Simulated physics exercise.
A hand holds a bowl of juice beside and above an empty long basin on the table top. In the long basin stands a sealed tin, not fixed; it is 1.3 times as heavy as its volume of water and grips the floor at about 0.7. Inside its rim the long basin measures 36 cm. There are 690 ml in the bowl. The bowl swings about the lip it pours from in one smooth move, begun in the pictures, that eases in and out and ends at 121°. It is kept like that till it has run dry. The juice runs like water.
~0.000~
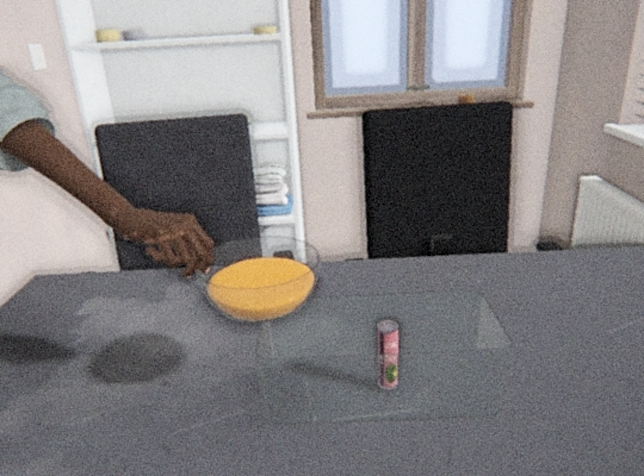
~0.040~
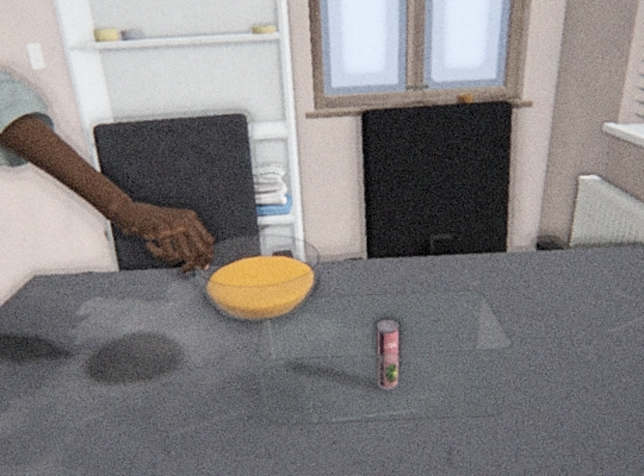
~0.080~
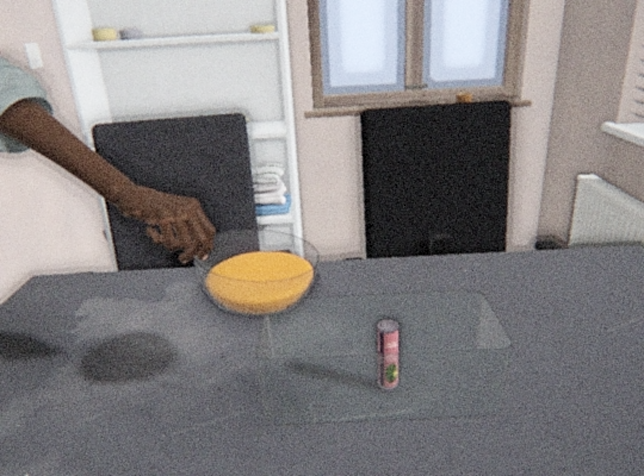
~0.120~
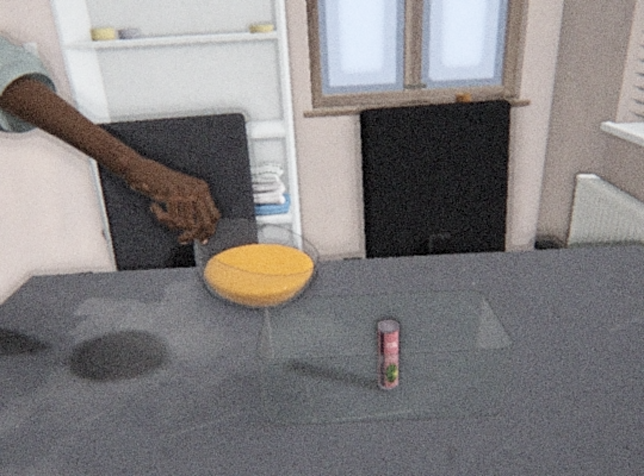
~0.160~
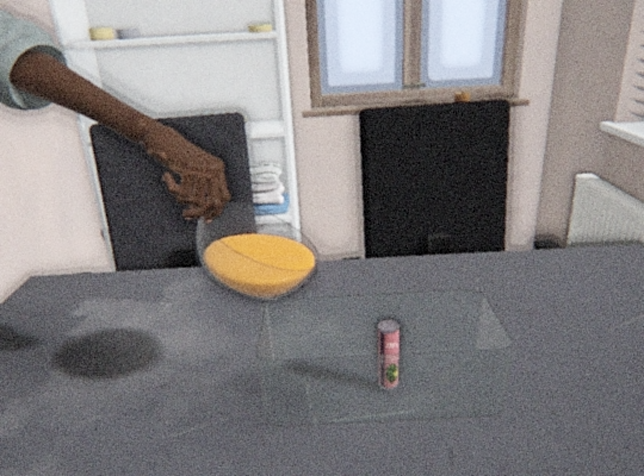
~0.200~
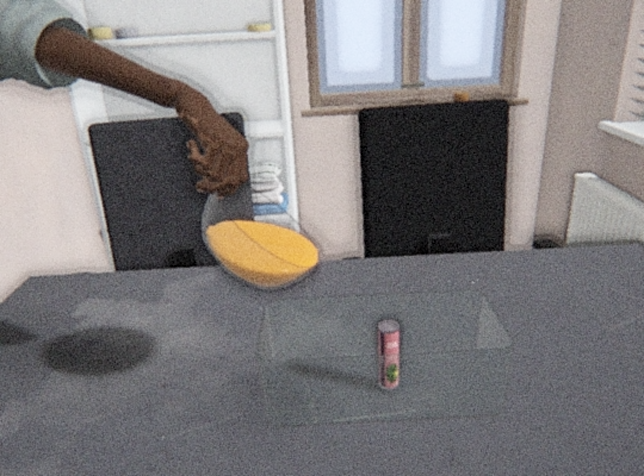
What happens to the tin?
The tin remains upright.
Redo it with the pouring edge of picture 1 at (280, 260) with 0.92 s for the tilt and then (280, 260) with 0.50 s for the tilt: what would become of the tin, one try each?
First it topples; then it topples.
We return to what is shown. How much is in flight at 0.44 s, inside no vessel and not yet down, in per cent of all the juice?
Some 70 per cent.
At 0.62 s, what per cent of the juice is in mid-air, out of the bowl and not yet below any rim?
About 2 per cent.
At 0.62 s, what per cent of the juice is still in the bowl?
Near 0 in a hundred.
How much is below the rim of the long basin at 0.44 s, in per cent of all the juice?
About 7 per cent.
After 0.44 s the tilt is 117° and 23 per cent is still to pour; the tin stands where it began.
After 0.62 s the tilt is 121° and 0 per cent is still to pour; the tin stands where it began.
After 0.80 s the tilt is 121° and 0 per cent is still to pour; the tin stands where it began.
After 1.00 s the tilt is 121° and 0 per cent is still to pour; the tin stands where it began.
In the end the tin stands where it began.
